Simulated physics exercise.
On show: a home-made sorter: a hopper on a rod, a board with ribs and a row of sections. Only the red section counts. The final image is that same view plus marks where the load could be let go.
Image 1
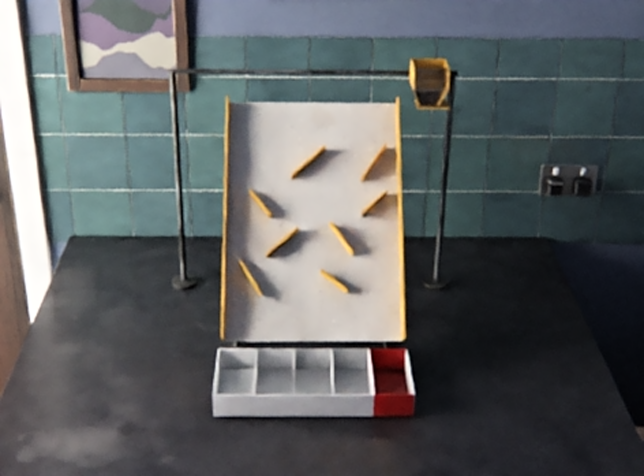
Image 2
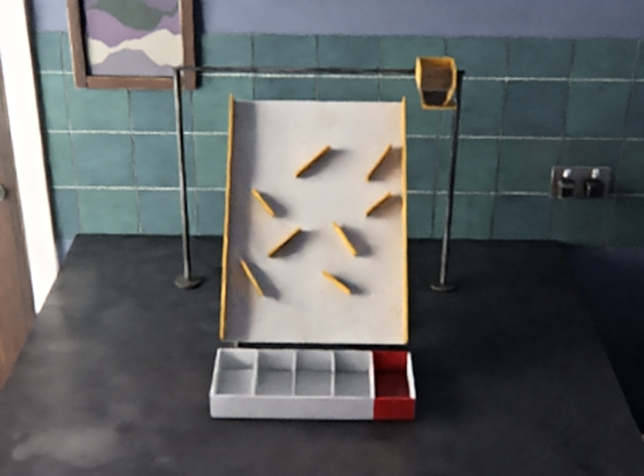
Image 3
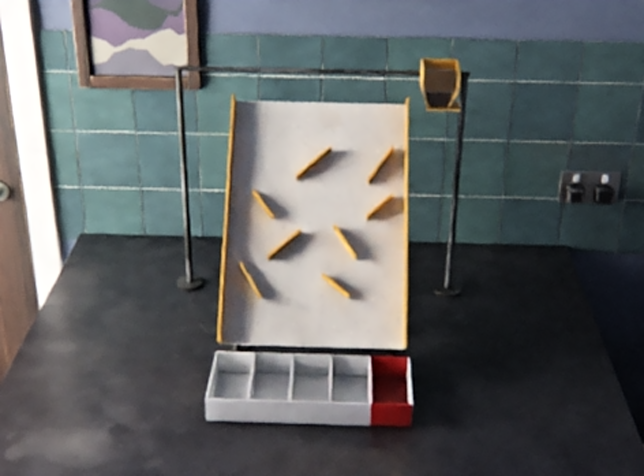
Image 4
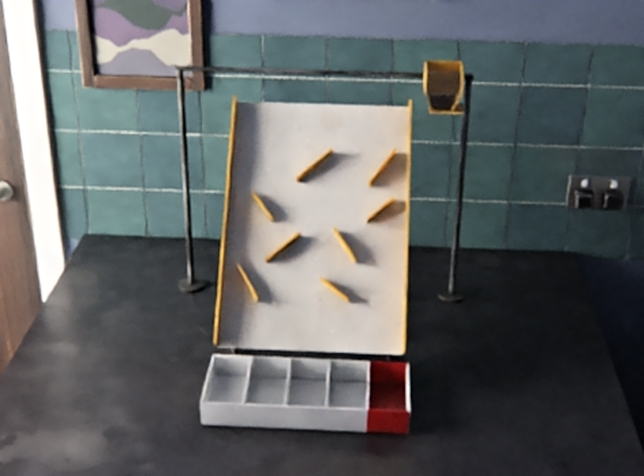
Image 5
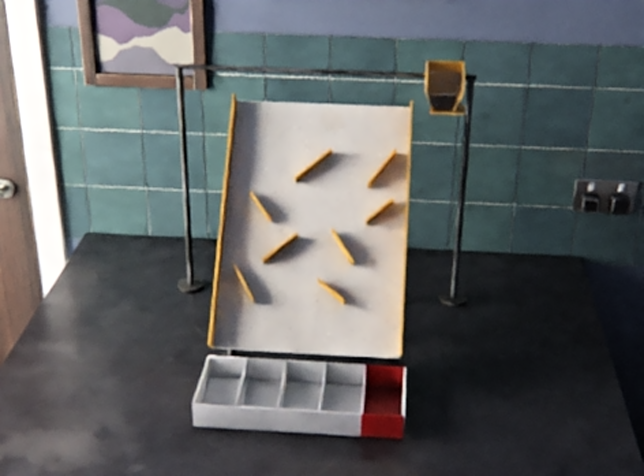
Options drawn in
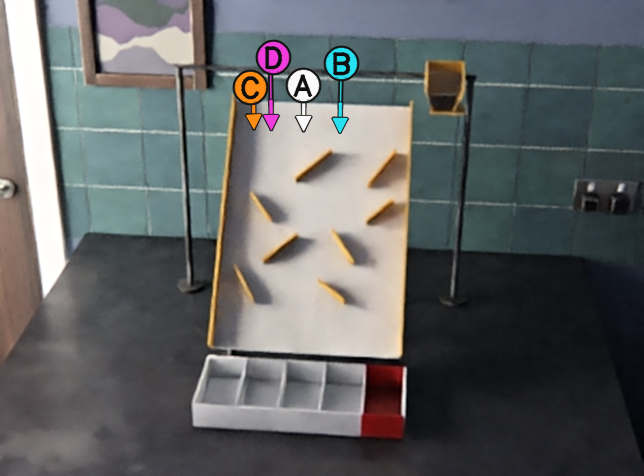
The view drifts slightly around a ribbed board, a raised hopper and a sectioned tray.
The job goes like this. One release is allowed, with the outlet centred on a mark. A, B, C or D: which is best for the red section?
B.
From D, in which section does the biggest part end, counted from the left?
The second.
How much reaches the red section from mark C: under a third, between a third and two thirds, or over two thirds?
Mark C gives under a third.
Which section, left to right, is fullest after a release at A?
The second.
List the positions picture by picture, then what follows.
Hopper at (429, 98), chocolate balls, door shut, in the first frame.
Ribs (295, 174) to (329, 145), (366, 177) to (391, 144), (252, 189) to (273, 214), in the second frame.
Ribs (367, 216) to (393, 194), (267, 257) to (300, 229), (334, 224) to (356, 256), in the third frame.
Ribs (238, 264) to (257, 299), (321, 277) to (348, 299), in the fourth frame.
Red section at (382, 425), number 5 of 5 from the left, in the fifth frame.
On the marked copy, mark A meets the board at (303, 125); mark B meets the board at (339, 127); mark C meets the board at (253, 123); mark D meets the board at (271, 124).
With A, none in the red section, nearly all in other sections, a stray few outside the box.
With B, about half in the red section, about a third in other sections, about a quarter outside the box.
With C, a small part in the red section, about two thirds in other sections, about a quarter outside the box.
With D, a small part in the red section, nearly all in other sections, a stray few outside the box.
